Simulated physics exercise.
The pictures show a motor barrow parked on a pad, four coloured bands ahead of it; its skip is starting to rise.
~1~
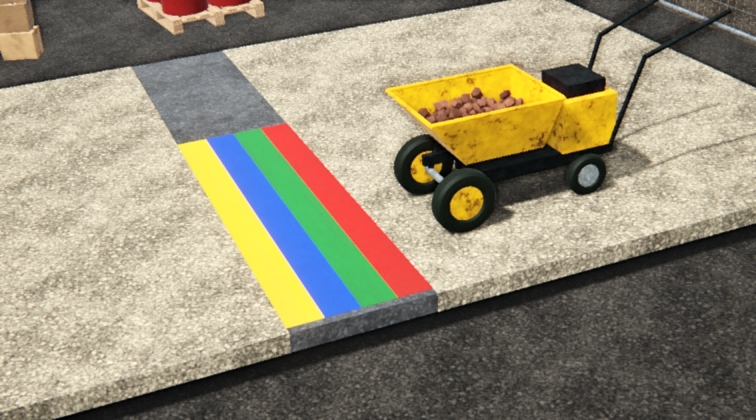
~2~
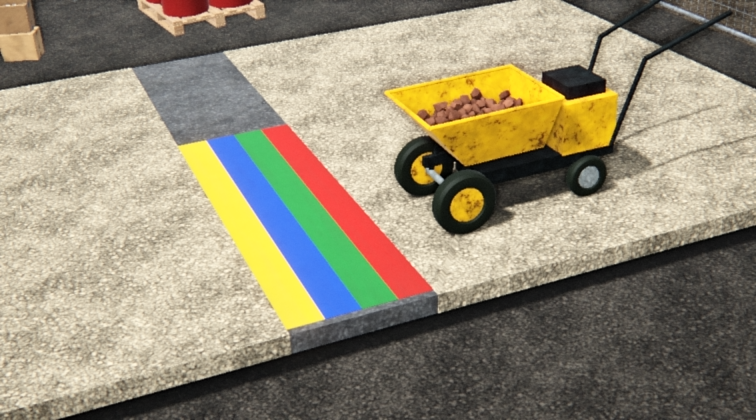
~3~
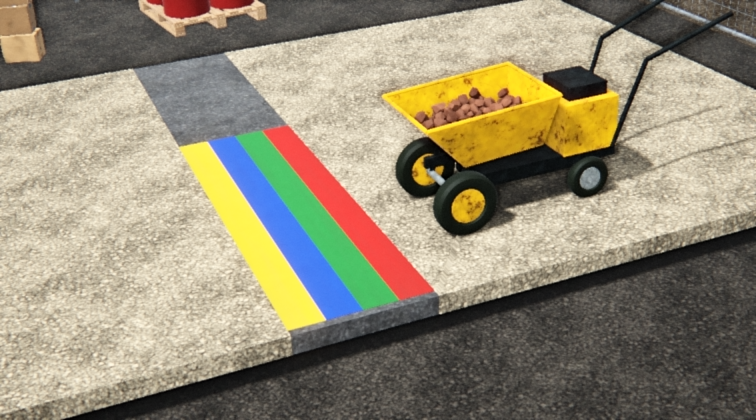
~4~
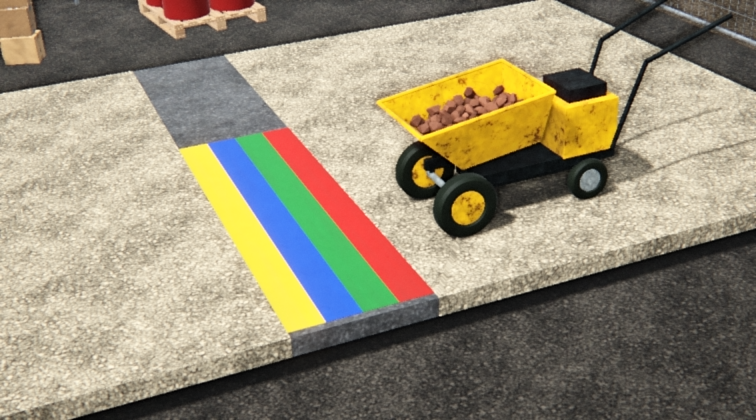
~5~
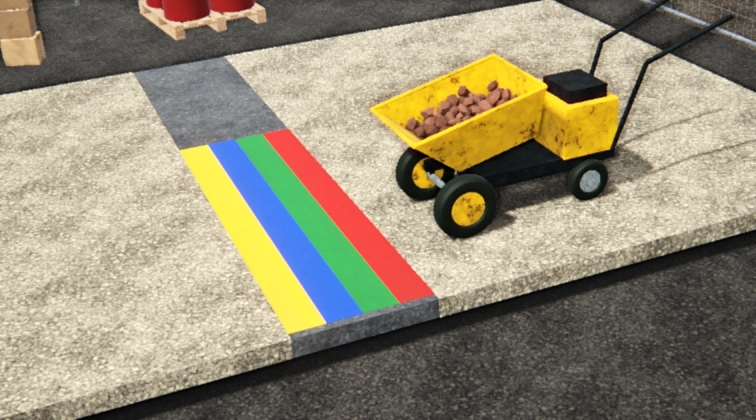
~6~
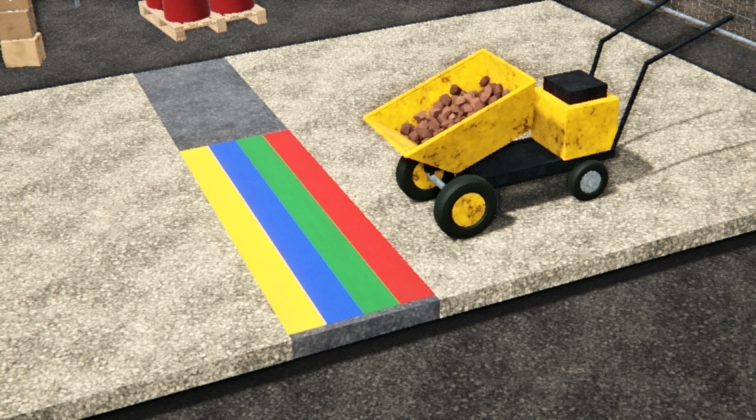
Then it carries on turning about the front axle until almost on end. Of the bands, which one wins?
The green band wins.
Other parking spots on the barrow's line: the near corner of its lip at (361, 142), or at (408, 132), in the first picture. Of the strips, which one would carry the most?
First attempt: That yellow strip. Second attempt: Blue.
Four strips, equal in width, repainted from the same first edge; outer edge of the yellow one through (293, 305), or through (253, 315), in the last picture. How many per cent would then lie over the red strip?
Near 0 in a hundred and near 10 in a hundred.
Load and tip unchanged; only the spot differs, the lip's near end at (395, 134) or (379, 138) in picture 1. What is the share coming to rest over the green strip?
10 % then 0 %.
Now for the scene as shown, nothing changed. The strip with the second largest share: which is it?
The next spot goes to the strip in blue.
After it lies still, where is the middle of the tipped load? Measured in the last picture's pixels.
About (324, 245).
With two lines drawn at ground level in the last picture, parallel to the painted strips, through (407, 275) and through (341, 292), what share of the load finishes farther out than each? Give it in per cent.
I'd put it near 70 in a hundred, then near 20 in a hundred.
Soon, skip tipped steeply; all in the skip.
A while on, skip tipped right over; most in the skip; a stray few over the red strip; about a quarter over the green strip; a stray few over the blue strip.
Towards the end, skip tipped right over; about a third in the skip; a small part over the red strip; about a third over the green strip; about a quarter over the blue strip; a small part over the yellow strip.
Finally, skip tipped right over; about a quarter in the skip; a small part over the red strip; about a third over the green strip; about a quarter over the blue strip; a small part over the yellow strip.
